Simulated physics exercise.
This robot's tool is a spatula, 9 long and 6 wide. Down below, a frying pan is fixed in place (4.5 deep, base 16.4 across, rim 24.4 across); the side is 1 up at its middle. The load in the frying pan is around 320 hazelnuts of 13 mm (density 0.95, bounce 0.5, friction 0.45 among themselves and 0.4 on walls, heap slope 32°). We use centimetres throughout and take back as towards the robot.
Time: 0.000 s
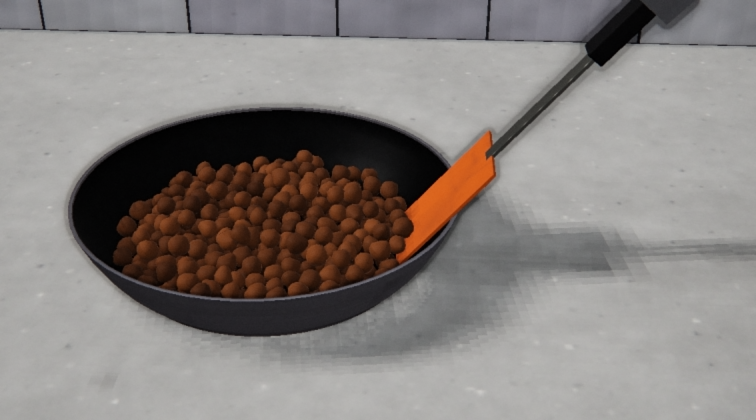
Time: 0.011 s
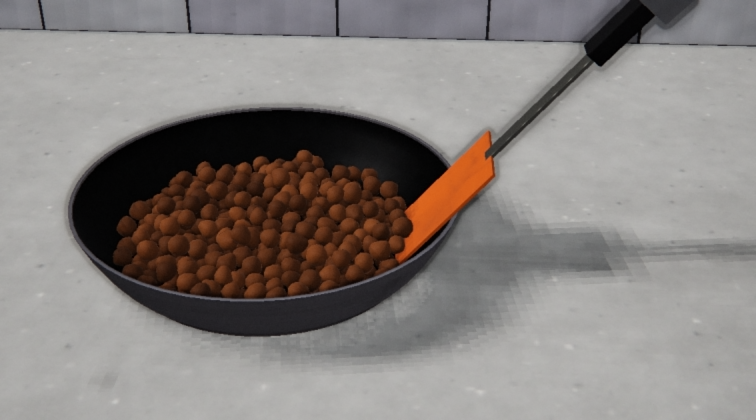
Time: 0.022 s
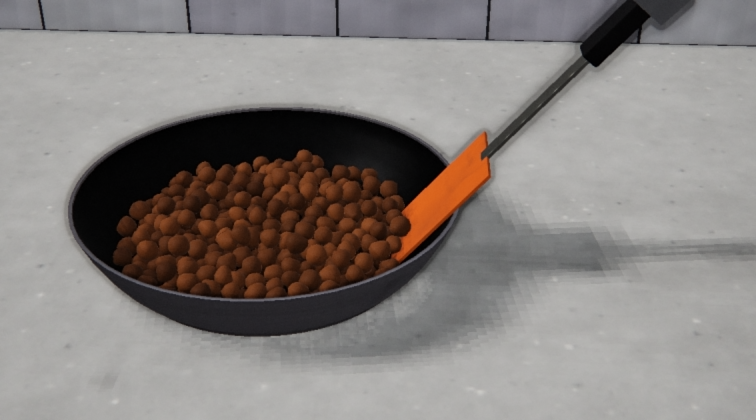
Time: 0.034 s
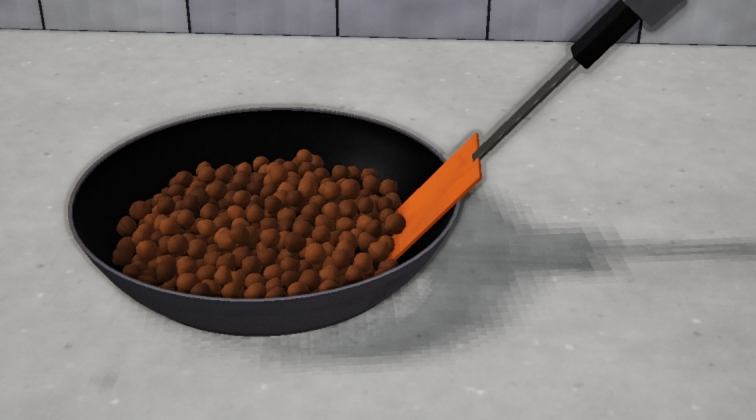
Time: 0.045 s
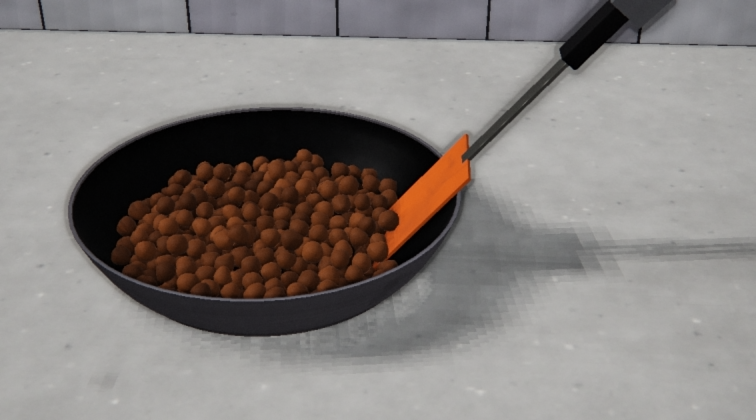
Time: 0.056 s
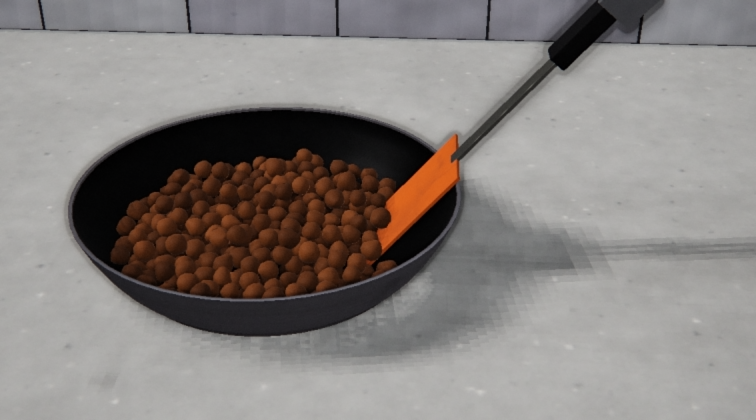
On a pale speckled counter, a robot's orange spatula rested at the right side of a dark frying pan heaped with round brown nuts, then slid slowly left, nudging the nearest ones slightly.
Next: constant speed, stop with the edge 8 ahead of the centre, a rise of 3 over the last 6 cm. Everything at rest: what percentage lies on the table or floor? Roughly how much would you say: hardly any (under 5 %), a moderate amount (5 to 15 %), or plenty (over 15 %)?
I'd say a moderate amount.
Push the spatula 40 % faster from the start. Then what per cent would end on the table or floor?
Then around 15 percent would finish on the table or floor.
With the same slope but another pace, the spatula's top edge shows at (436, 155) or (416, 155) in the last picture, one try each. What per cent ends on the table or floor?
Around 20 per cent, then around 20 per cent.
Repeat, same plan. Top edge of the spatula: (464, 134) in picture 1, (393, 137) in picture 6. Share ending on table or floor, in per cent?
It comes to something like 20 %, give or take.
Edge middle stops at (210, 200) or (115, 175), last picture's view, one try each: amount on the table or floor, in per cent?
Around 0 per cent for the first try and 20 per cent for the second.
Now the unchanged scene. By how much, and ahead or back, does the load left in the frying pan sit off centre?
Offset: About 3.0 cm, ahead.
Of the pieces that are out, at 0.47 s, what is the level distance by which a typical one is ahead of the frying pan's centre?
Roughly 16 centimetres ahead.
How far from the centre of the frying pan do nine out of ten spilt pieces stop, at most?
Some 35 cm.
By 0.14 s, sloping 50°, highest piece 5 above the table; 325 in the frying pan.
By 0.23 s, sloping 50°, highest piece 6 above the table; 325 in the frying pan.
By 0.47 s, sloping 50°, highest piece 6 above the table; 297 in the frying pan, 24 on the table or floor, 4 on the blade or in flight.
By 1.52 s, sloping 50°, highest piece 5 above the table; 296 in the frying pan, 29 on the table or floor.
Final count, 296 in the frying pan, 29 on the table or floor. That is 9 % on the table or floor.
